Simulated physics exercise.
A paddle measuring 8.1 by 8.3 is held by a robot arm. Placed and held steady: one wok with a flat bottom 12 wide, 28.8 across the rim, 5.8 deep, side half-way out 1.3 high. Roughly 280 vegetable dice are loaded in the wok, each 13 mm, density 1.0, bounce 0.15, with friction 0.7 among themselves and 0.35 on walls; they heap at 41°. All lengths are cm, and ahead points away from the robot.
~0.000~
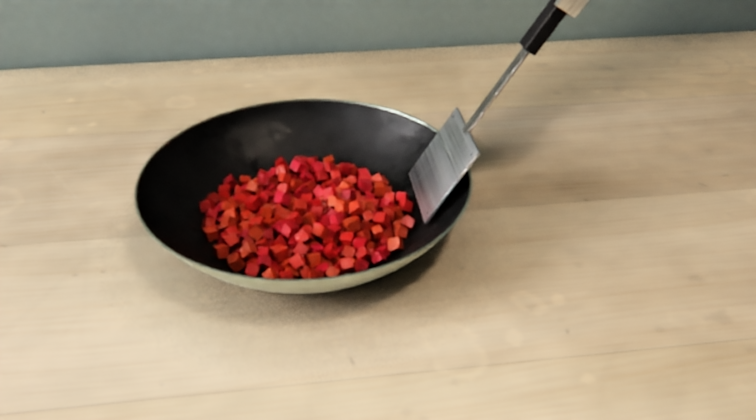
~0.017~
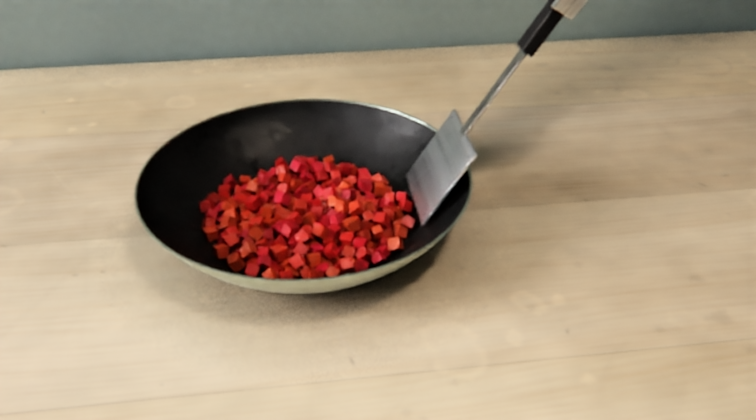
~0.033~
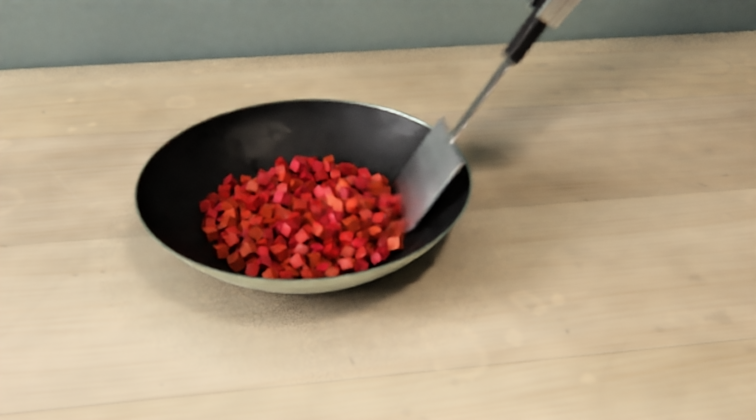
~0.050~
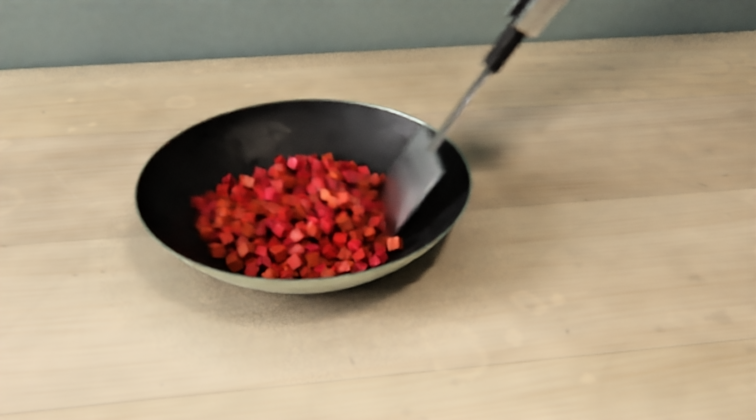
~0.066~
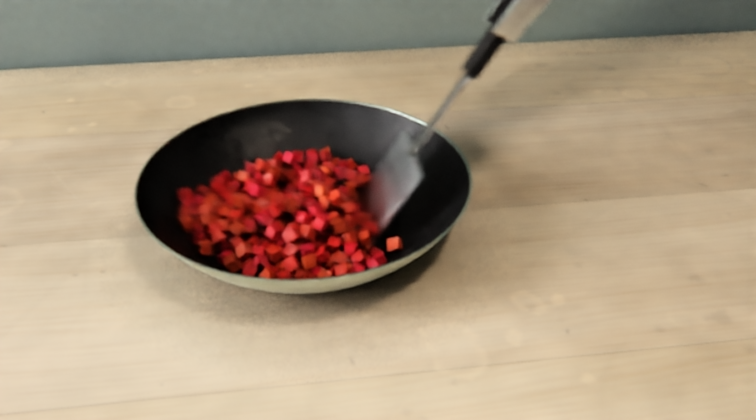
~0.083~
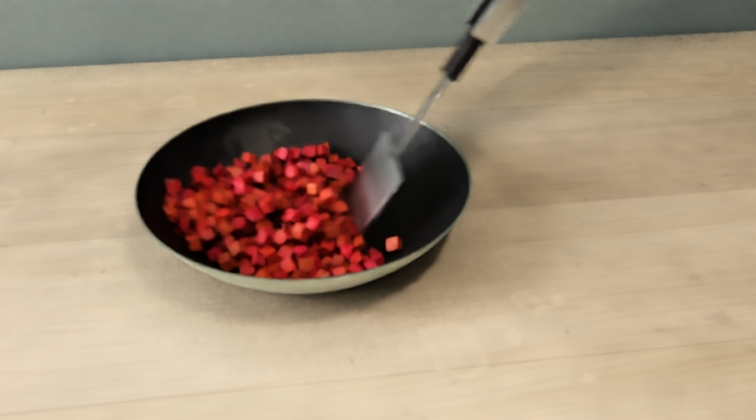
Red diced vegetables shifting left in a black wok as a metal spatula pushes in from the right, one cube left behind.
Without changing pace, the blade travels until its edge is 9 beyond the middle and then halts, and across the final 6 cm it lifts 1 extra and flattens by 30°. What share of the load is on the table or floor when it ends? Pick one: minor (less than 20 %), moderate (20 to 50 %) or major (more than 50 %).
Moderate.
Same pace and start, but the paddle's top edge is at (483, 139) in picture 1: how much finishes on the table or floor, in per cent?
Some 20 per cent.
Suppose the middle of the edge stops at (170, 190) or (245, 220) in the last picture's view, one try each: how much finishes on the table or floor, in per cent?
The two tries give near 50 and near 5 in a hundred.
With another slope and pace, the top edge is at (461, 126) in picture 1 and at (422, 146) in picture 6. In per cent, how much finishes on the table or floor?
Around 10 per cent finishes on the table or floor.
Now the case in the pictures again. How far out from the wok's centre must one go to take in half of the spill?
The answer is around 22 cm.
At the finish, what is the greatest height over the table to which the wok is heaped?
Close to 7.0 centimetres high.
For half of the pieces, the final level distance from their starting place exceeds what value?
Roughly 9 cm.
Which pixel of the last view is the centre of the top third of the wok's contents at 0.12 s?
At about (220, 201).
By 0.12 s, sloping 58°, highest piece 6 above the table; 283 in the wok.
By 0.16 s, sloping 49°, highest piece 8 above the table; 281 in the wok, 2 on the blade or in flight.
By 0.38 s, sloping 28°, highest piece 7 above the table; 206 in the wok, 64 on the table or floor, 13 on the blade or in flight.
By 1.43 s, sloping 28°, highest piece 7 above the table; 206 in the wok, 77 on the table or floor.
Final count, 206 in the wok, 77 on the table or floor. That is 27 % on the table or floor.
